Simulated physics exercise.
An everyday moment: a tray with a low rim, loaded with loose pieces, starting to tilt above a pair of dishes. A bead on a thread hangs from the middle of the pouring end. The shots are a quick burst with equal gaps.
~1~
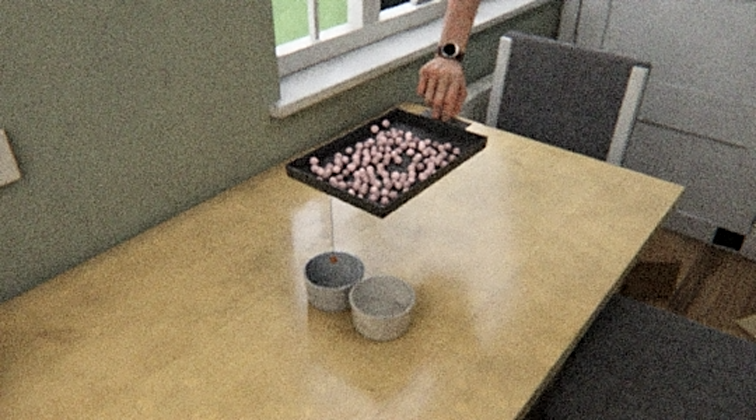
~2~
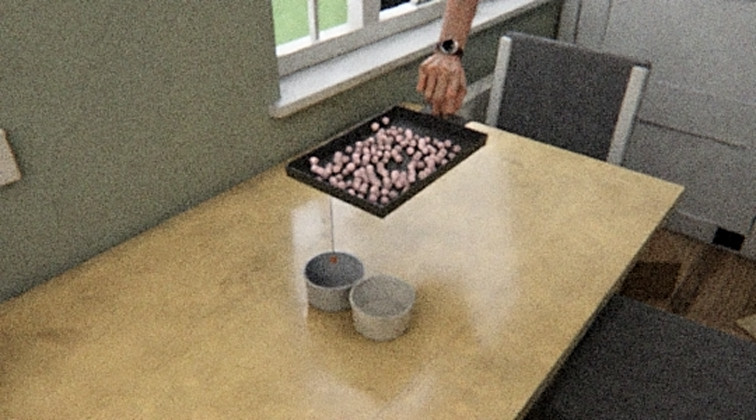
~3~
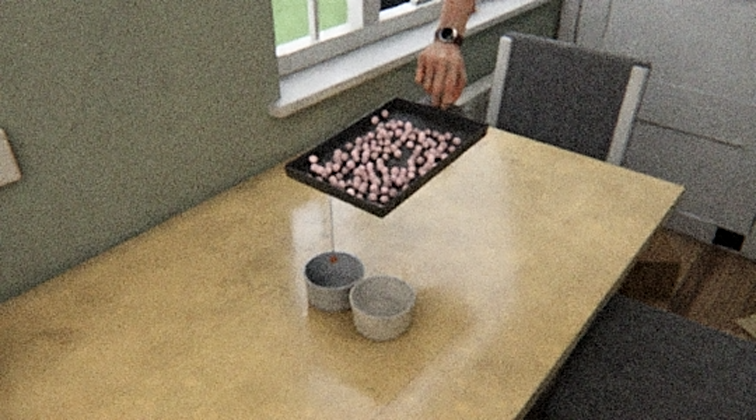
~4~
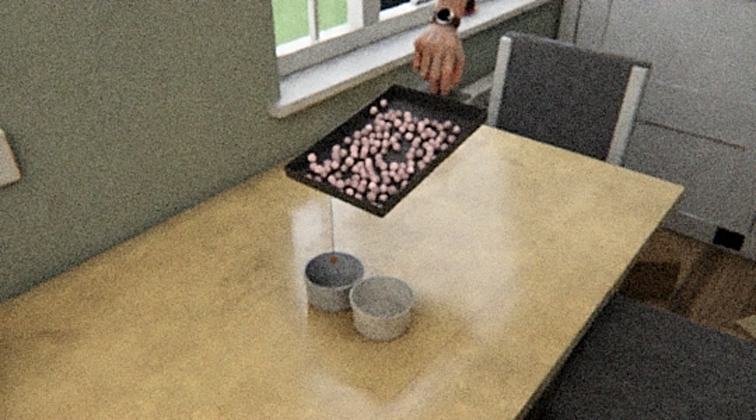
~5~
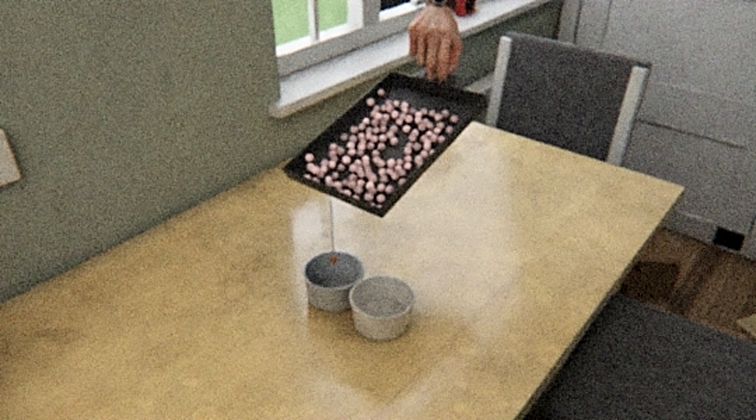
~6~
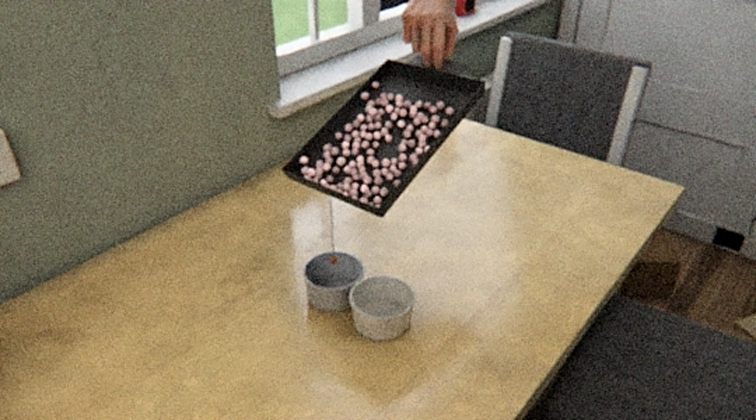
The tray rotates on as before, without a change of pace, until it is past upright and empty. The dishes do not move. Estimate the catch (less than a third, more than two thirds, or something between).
Caught overall: Under a third.
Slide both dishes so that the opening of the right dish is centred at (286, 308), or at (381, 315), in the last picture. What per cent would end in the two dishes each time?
First some 20, then 30 per cent.
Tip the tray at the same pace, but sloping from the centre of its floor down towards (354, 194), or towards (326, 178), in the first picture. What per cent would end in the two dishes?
Near 10 % and 0 %.
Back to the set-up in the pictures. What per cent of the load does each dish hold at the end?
Left dish: 0 %, right dish: 0 %.
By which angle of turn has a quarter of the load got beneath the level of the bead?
Roughly 110°.
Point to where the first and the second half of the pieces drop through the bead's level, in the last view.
Around (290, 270) and then (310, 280).
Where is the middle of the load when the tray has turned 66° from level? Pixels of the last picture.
Roughly at (334, 172).
Shortly afterwards, tray tipped steeply; all but a few on the tray; a little in the air.
Next, tray tipped past a quarter turn; near two thirds on the tray; a little outside both; near a quarter in the air.
Some moments later, tray tipped past a quarter turn; only a few in the right dish; only a few in the left dish; all but a few outside both.
In the end, tray tipped past a quarter turn; only a few in the right dish; only a few in the left dish; all but a few outside both.
